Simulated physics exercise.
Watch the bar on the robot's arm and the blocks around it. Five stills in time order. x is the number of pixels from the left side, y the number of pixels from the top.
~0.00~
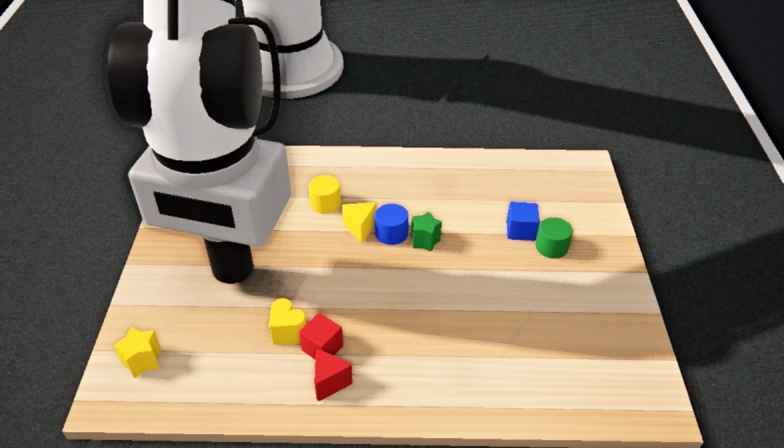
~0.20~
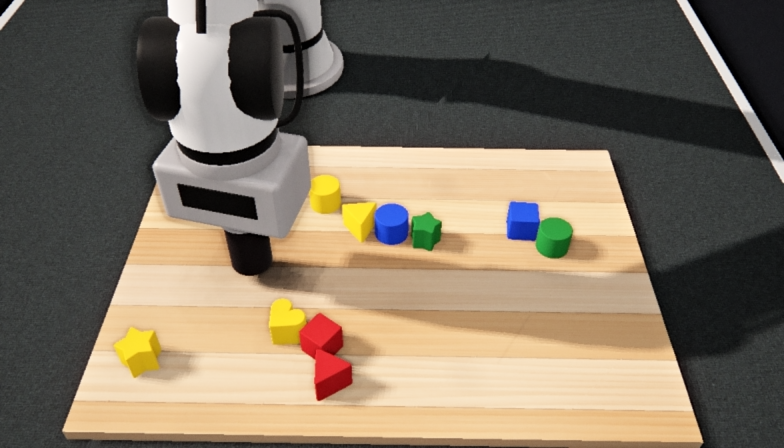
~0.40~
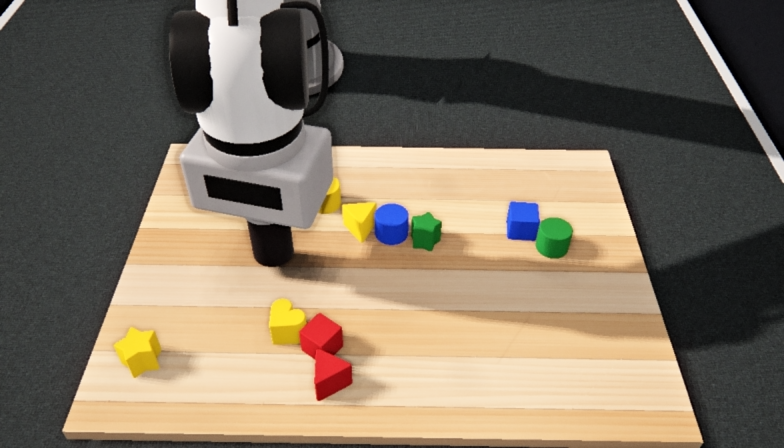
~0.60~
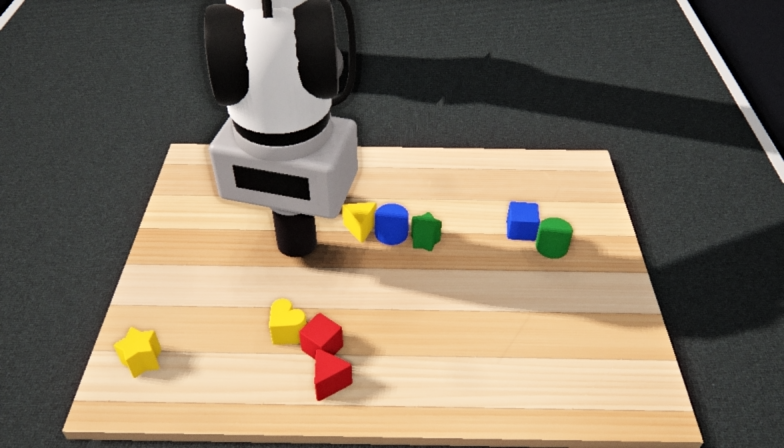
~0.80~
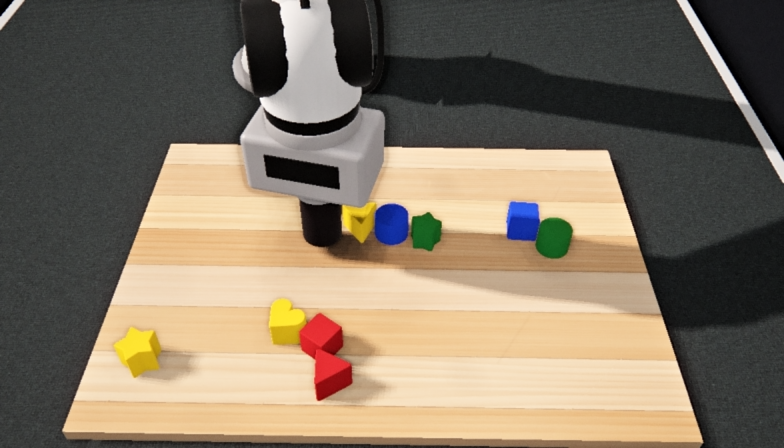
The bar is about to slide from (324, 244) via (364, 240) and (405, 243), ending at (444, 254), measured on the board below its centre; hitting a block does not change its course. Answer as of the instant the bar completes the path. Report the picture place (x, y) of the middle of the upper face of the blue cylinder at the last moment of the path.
I predict (436, 204).
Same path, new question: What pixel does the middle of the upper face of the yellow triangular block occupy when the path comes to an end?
The middle of its upper face will lie at (381, 198).
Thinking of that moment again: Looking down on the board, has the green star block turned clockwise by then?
Answer: Yes.
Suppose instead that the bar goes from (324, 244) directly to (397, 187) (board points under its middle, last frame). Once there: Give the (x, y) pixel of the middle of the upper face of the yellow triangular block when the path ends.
The middle of the upper face of the yellow triangular block will lie at about (410, 187) in the picture.
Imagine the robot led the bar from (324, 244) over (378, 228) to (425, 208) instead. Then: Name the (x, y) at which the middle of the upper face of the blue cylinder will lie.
Final place: (456, 203).
What follows on the original path. One third of the way, bar at (365, 229); yellow triangular block at (376, 201), turned 20° anticlockwise; blue cylinder at (403, 211); green star block at (431, 223).
Two thirds of the way, bar at (406, 233); yellow triangular block at (381, 198), turned 40° anticlockwise; blue cylinder at (430, 205); green star block at (442, 225), turned 65° clockwise.
At the end, bar at (445, 243); yellow cylinder still; yellow triangular block at (381, 198), turned 40° anticlockwise; blue cylinder at (436, 204); green star block at (477, 230), turned 65° clockwise; blue four-sided block still.
